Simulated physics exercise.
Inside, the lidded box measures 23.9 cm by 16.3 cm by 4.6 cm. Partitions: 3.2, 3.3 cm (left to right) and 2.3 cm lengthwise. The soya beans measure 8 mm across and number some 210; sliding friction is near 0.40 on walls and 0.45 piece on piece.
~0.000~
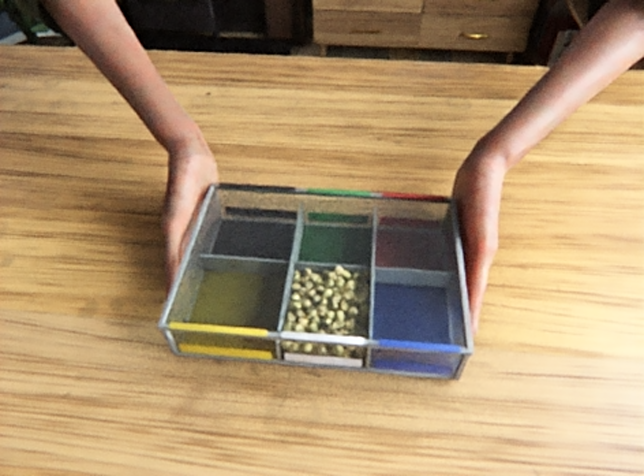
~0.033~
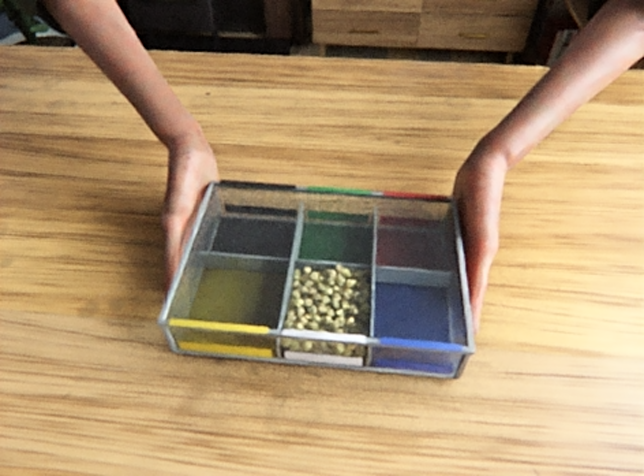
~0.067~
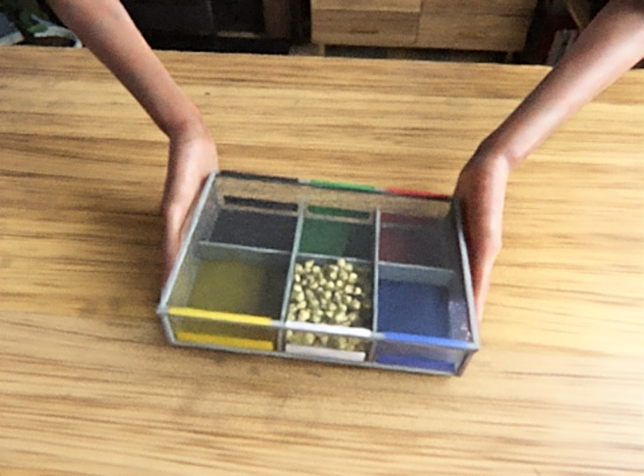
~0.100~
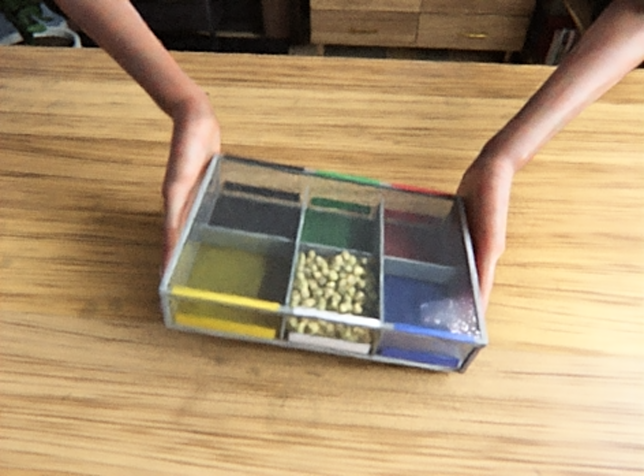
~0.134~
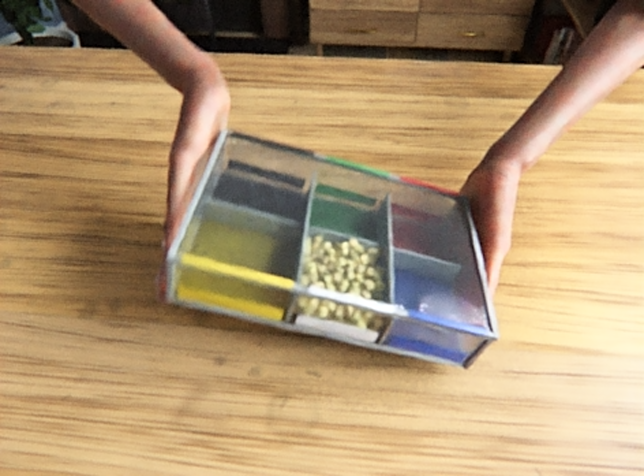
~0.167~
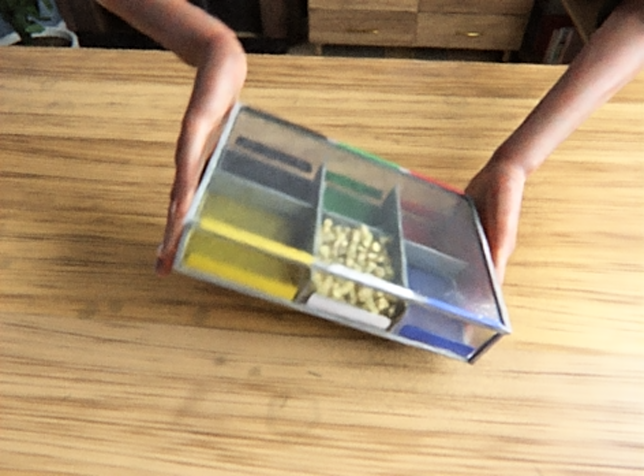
The video shows two hands holding a clear-lidded box with six colour-marked compartments above a wooden table, pale beans in the front middle one. The hands tilt the box, raising its left side while the right side lowers slightly.
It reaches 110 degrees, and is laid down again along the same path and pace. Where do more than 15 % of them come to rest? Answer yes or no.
Red: Yes, blue: No, green: No, yellow: No, white: Yes, black: No.
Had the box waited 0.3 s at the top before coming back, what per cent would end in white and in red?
White 50; red 40.
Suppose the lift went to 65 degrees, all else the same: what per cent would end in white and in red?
Then: White 80; red 5.
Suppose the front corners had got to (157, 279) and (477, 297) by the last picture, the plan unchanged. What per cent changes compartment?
It would be near 100 per cent.
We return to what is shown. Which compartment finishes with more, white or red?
It is the white one.
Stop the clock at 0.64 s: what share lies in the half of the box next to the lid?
Some 80 per cent.
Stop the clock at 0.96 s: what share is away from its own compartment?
Roughly 45 per cent.
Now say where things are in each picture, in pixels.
Box tilt 0 degrees, front corners at (164, 325) and (467, 350); white 100 %, in the first picture.
Box tilt 1 degrees, front corners at (164, 321) and (469, 349), in the second picture.
Box tilt 4 degrees, front corners at (164, 310) and (473, 345), lowest corner right back, in the third picture.
Box tilt 9 degrees, front corners at (165, 289) and (481, 341), lowest corner right back, in the fourth picture.
Box tilt 16 degrees, front corners at (174, 257) and (492, 334), lowest corner right back, in the fifth picture.
Box tilt 24 degrees, front corners at (192, 221) and (504, 328), lowest corner right back; white 100 %. The box's pace is about 225 degrees a second, in the sixth picture.
After 0.64 s, tilt 109 degrees; red 5 %, blue 10 %, green 5 %, white 75 %.
After 0.96 s, tilt 46 degrees; red 30 %, blue 10 %, green 5 %, white 55 %.
After 1.38 s, tilt 0 degrees; red 30 %, blue 10 %, green 5 %, white 55 %.
By 1.9 s all is still; red 30 %, blue 10 %, green 5 %, yellow 0 %, white 55 %, black 0 %.
